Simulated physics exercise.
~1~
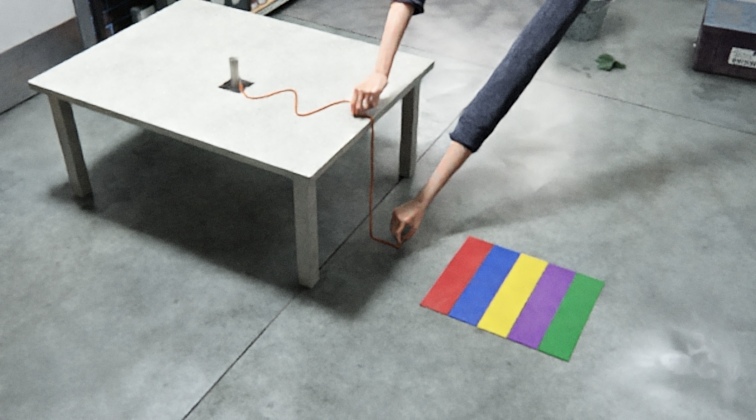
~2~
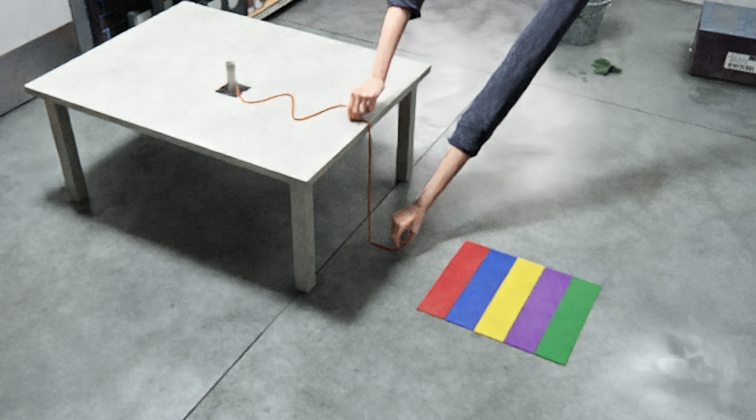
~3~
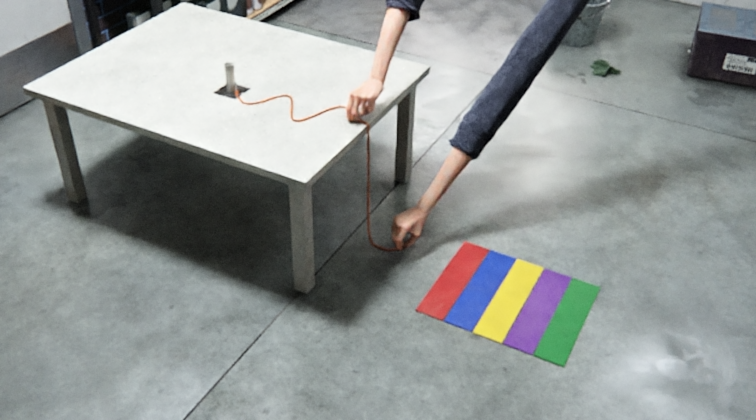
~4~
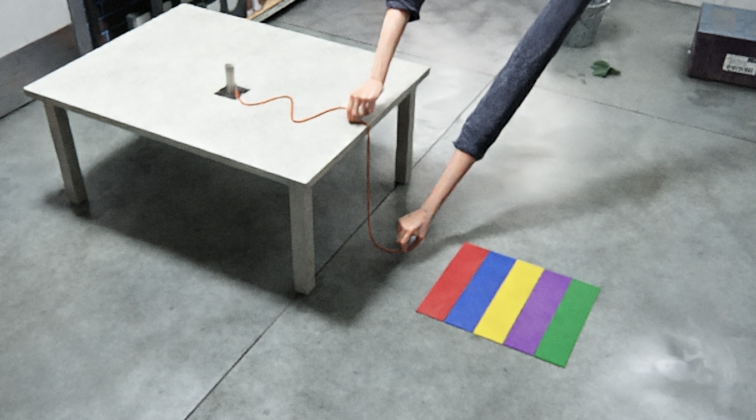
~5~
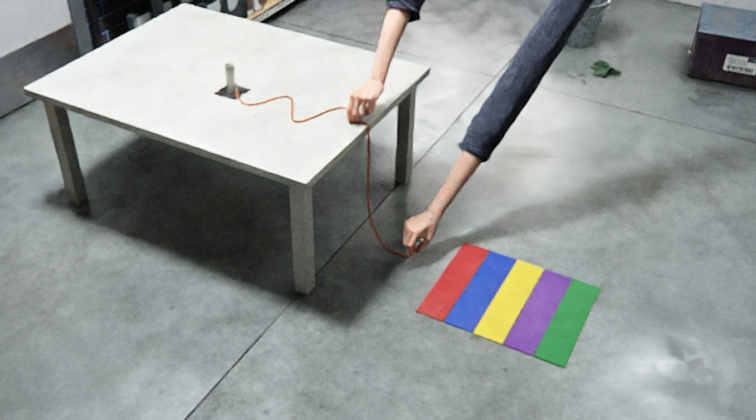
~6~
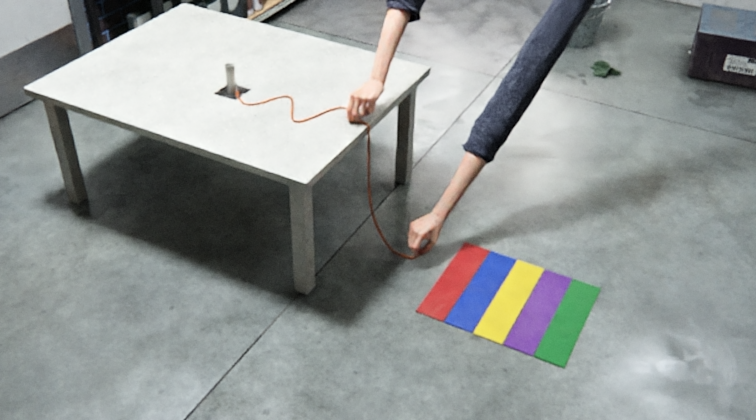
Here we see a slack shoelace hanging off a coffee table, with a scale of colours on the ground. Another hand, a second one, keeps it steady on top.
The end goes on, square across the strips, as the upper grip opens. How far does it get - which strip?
Green.
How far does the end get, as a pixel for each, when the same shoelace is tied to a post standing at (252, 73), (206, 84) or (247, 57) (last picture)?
Pixels, try by try: About (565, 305), (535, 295), (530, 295).
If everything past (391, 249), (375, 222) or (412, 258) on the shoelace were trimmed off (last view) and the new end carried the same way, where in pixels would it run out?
Try 1: (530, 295); try 2: (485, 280); try 3: (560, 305).
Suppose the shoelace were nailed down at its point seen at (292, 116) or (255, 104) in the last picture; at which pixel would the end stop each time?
I'd say about (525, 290) for the first and about (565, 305) for the second.
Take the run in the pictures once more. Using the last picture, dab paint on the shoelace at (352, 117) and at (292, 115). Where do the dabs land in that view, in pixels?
Near (408, 168) and (334, 118).
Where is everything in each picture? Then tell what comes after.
The first frame shows end (402, 240); red (442, 296); blue (471, 307); yellow (500, 318); purple (530, 329); green (560, 341).
The second frame shows end (401, 245); shoelace through (250, 103) (293, 105) (326, 110) (368, 125) (369, 177) (369, 227).
The third frame shows end (403, 247).
The fourth frame shows end (407, 250); shoelace through (249, 105) (292, 107) (325, 112) (368, 128) (368, 179) (369, 229).
The fifth frame shows end (414, 252).
The sixth frame shows end (419, 254); shoelace through (249, 105) (293, 107) (325, 112) (368, 128) (369, 179) (380, 232).
Early on, end near (523, 290); over yellow.
Midway, end near (556, 302); over purple.
At the end of the slack, end near (575, 309); over green. Over green.
